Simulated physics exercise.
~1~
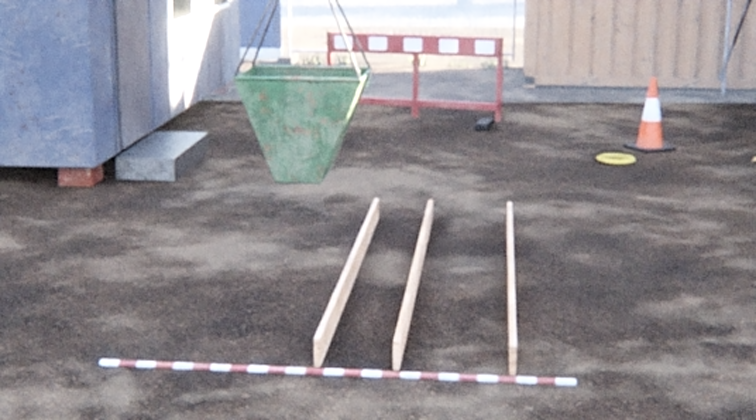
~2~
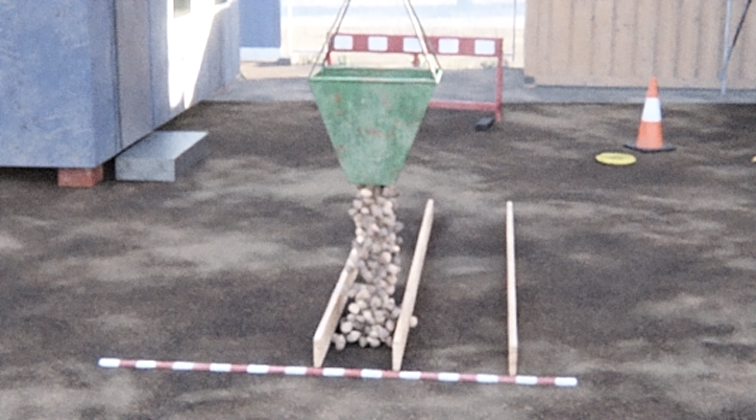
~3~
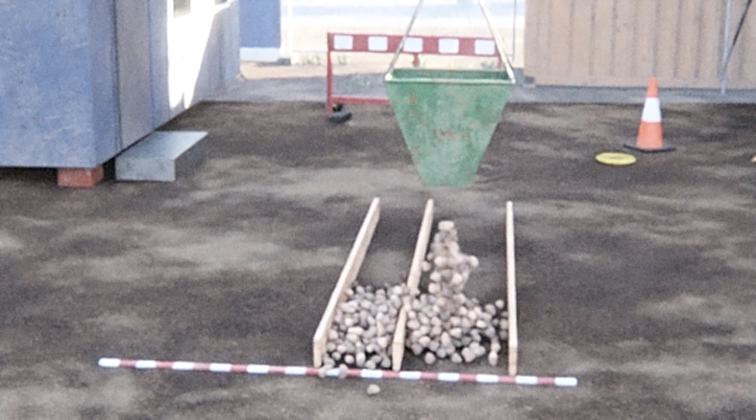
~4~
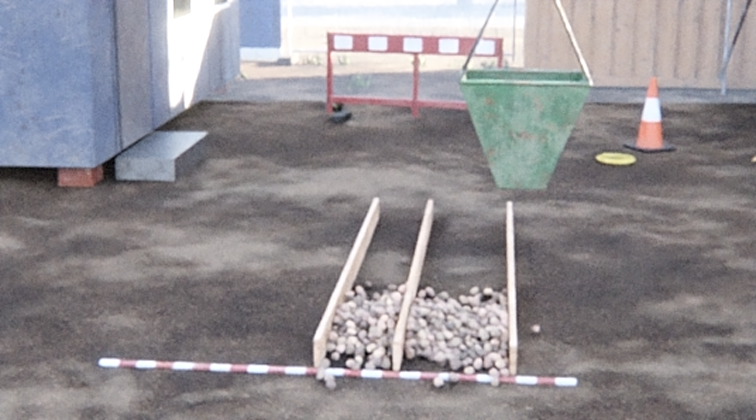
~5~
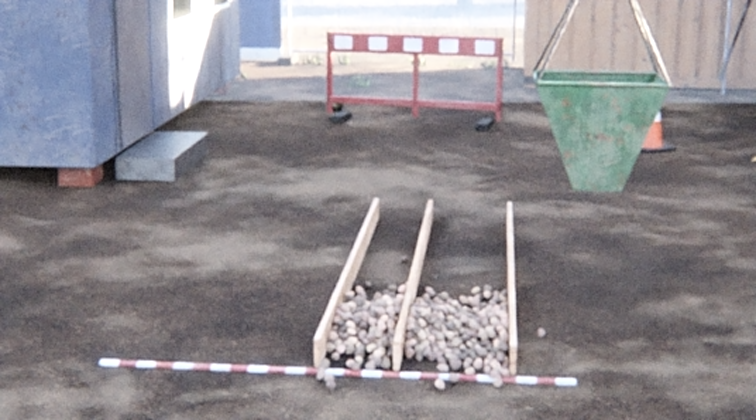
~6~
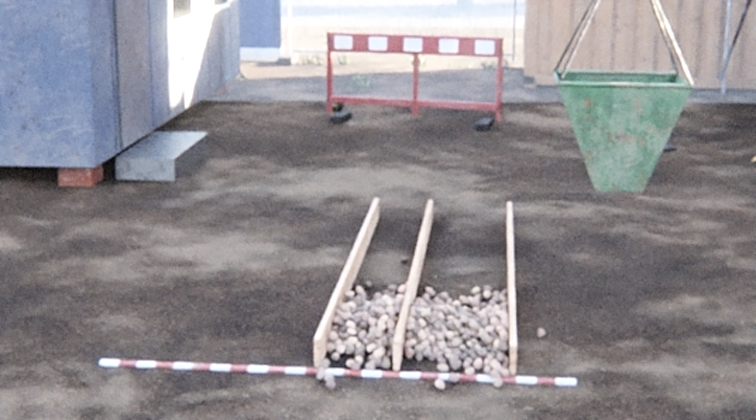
A green skip moves right, dropping stones into the left bay and then the right.
